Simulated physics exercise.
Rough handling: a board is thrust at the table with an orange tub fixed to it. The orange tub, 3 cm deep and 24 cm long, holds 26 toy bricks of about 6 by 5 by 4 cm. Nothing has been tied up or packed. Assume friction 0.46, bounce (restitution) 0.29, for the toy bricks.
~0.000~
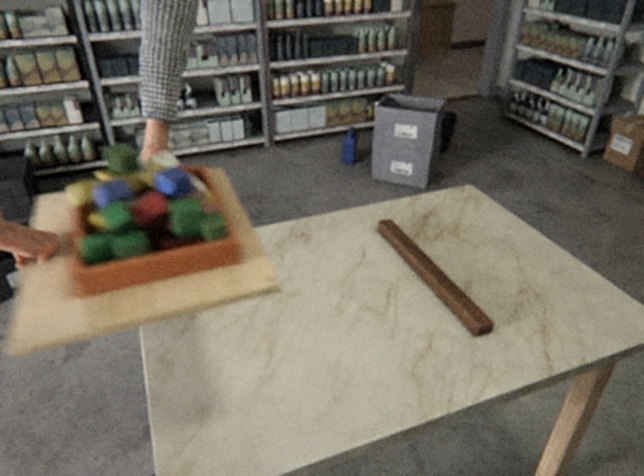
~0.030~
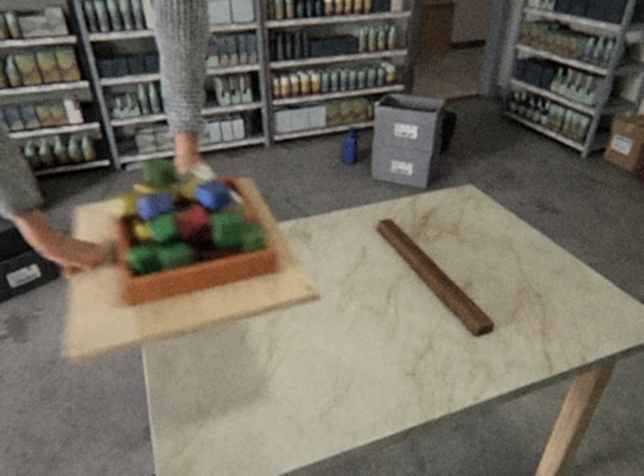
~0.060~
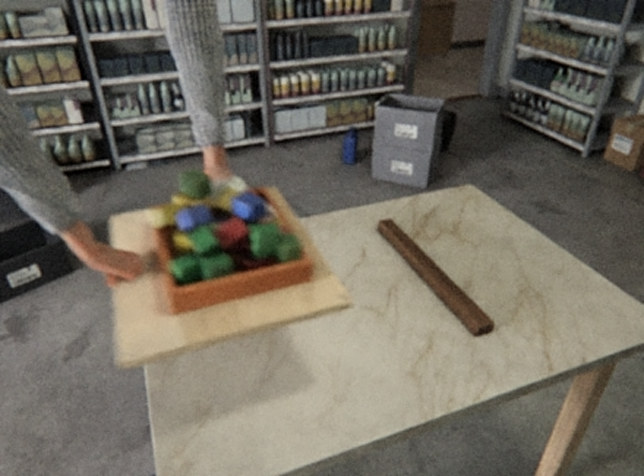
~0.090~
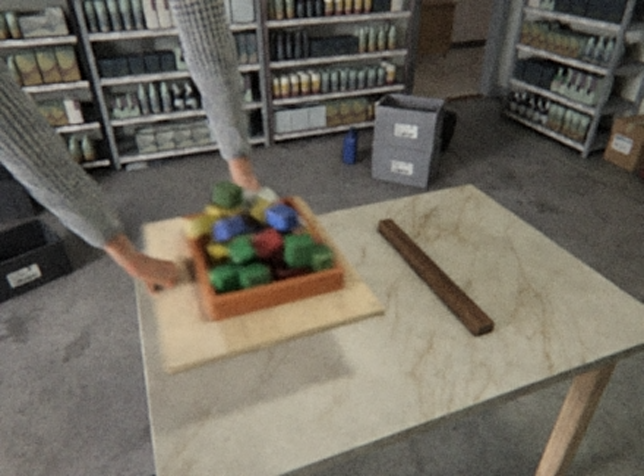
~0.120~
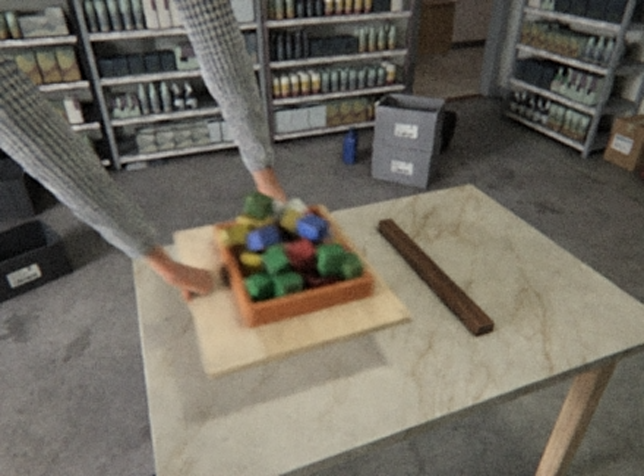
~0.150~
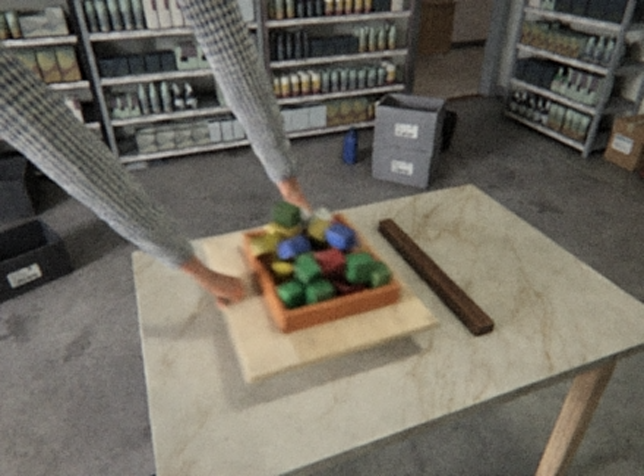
Two hands carry an orange tub of colourful blocks on a wooden board rightward over a table.
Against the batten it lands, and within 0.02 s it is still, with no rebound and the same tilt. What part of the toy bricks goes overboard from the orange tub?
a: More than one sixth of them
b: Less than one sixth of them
a, more than one sixth of them.
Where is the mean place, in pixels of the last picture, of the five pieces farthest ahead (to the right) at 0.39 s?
Roughly at (412, 219).
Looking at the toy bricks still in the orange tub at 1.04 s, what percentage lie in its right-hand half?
Near 70 per cent.
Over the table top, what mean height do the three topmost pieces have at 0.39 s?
About 12 cm.
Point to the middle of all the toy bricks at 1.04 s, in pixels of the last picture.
Middle: About (386, 270) px.
After 0.19 s, touchdown against the batten.
After 0.27 s, the orange tub is down by 1 of 26.
After 0.39 s, the orange tub is down by 7 of 26.
After 0.61 s, the orange tub is down by 9 of 26.
When it is over (at 1.04 s), the orange tub is down by 9 of 26. Asked share, 9 of 26, 35 per cent.
